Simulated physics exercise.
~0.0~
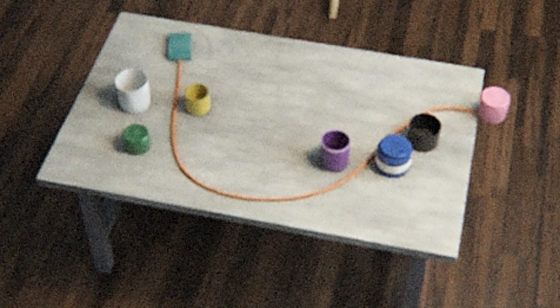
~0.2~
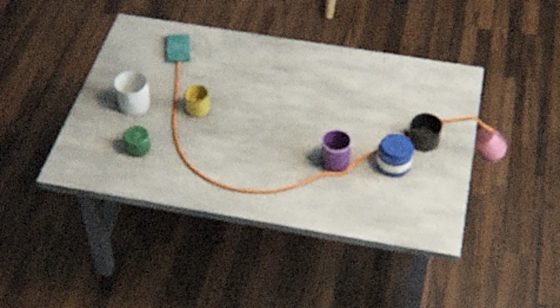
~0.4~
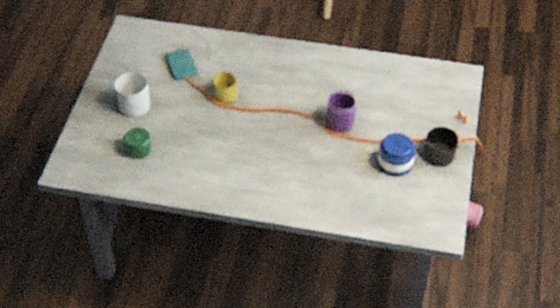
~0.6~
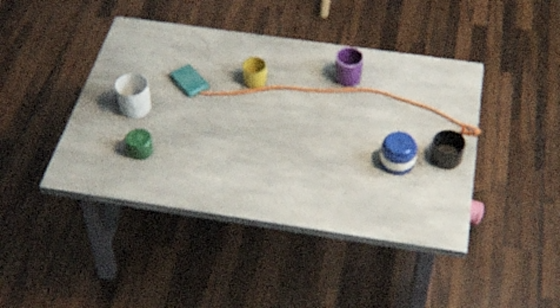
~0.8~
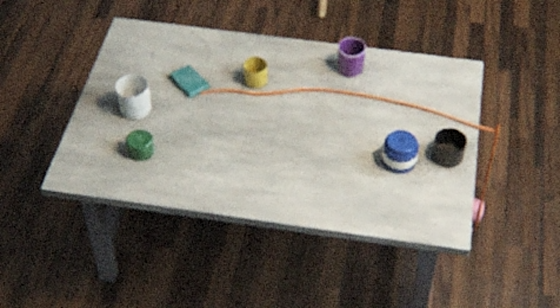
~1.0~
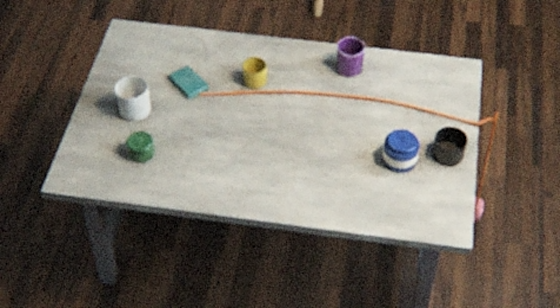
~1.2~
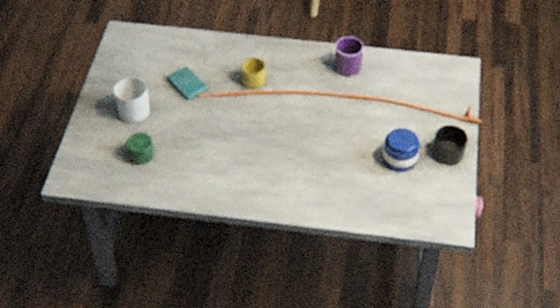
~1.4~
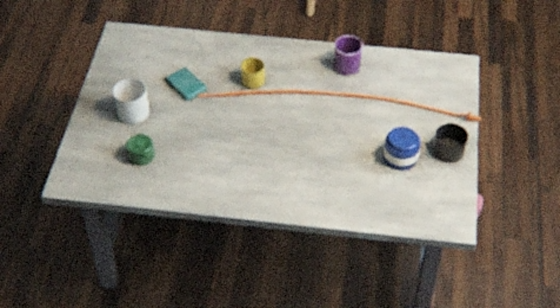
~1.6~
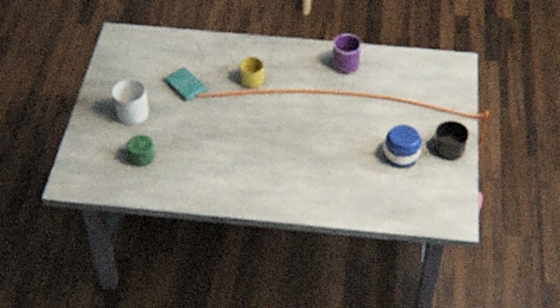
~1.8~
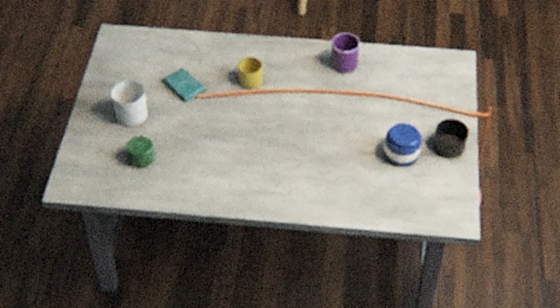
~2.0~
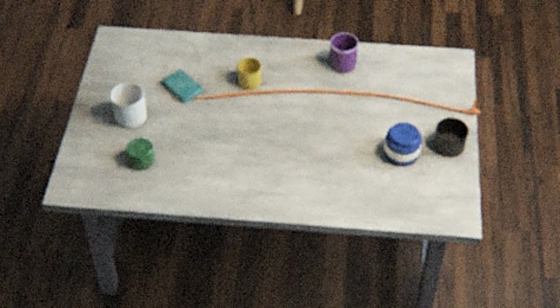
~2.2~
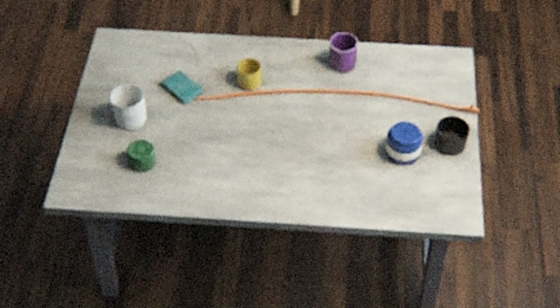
A table holds cups and jars as a falling pink object's cable drags some aside.
